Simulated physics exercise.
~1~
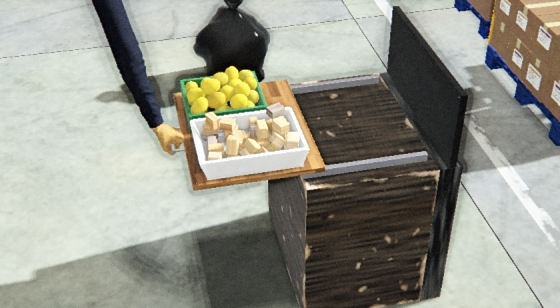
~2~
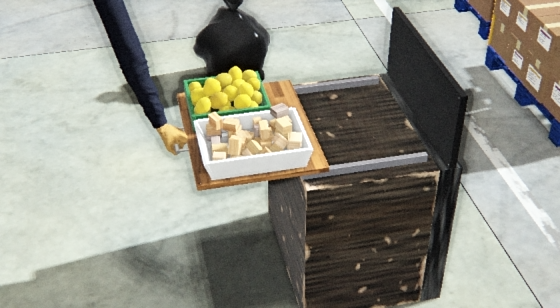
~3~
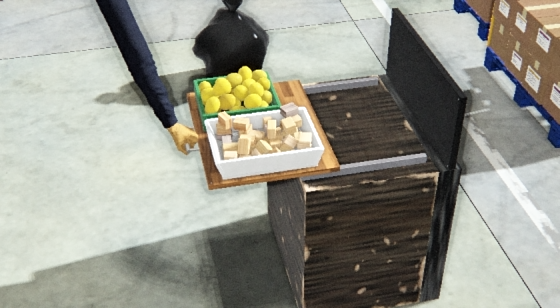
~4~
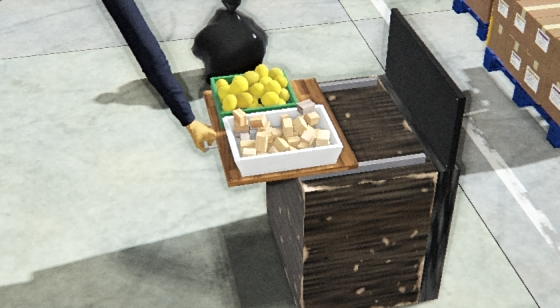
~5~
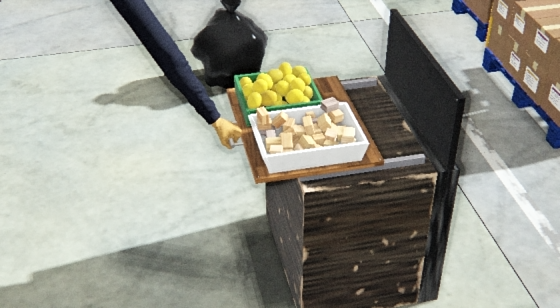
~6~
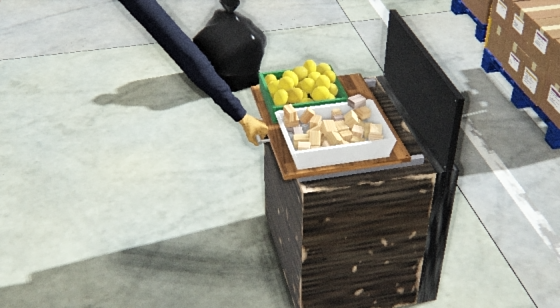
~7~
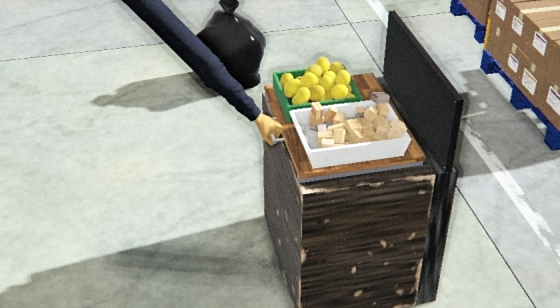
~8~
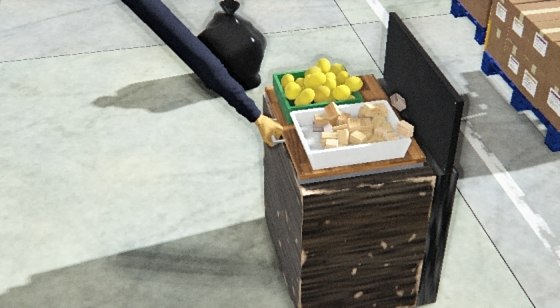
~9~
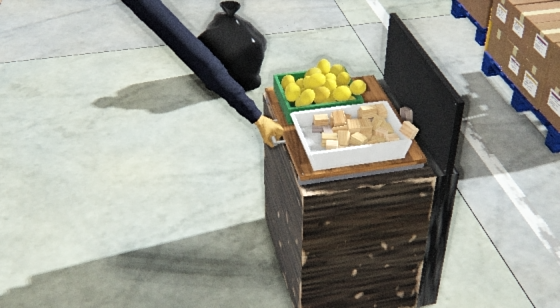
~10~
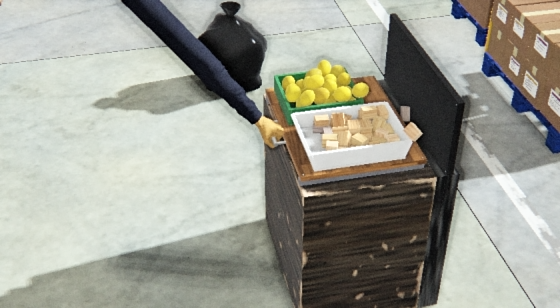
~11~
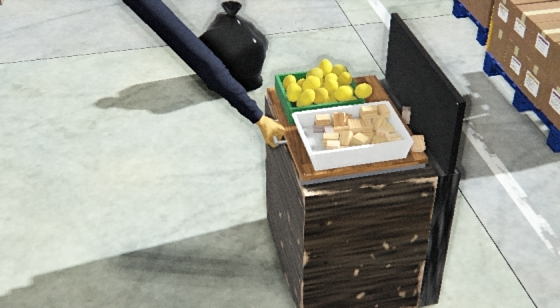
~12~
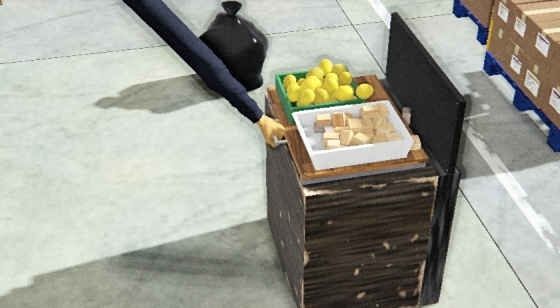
We see an arm slide a wooden board carrying a white tub of wooden blocks and a green tub of lemons rightward over a dark cabinet until it stops; the blocks shift, a couple tumble out beside the back panel, and the lemons stay in their tub.
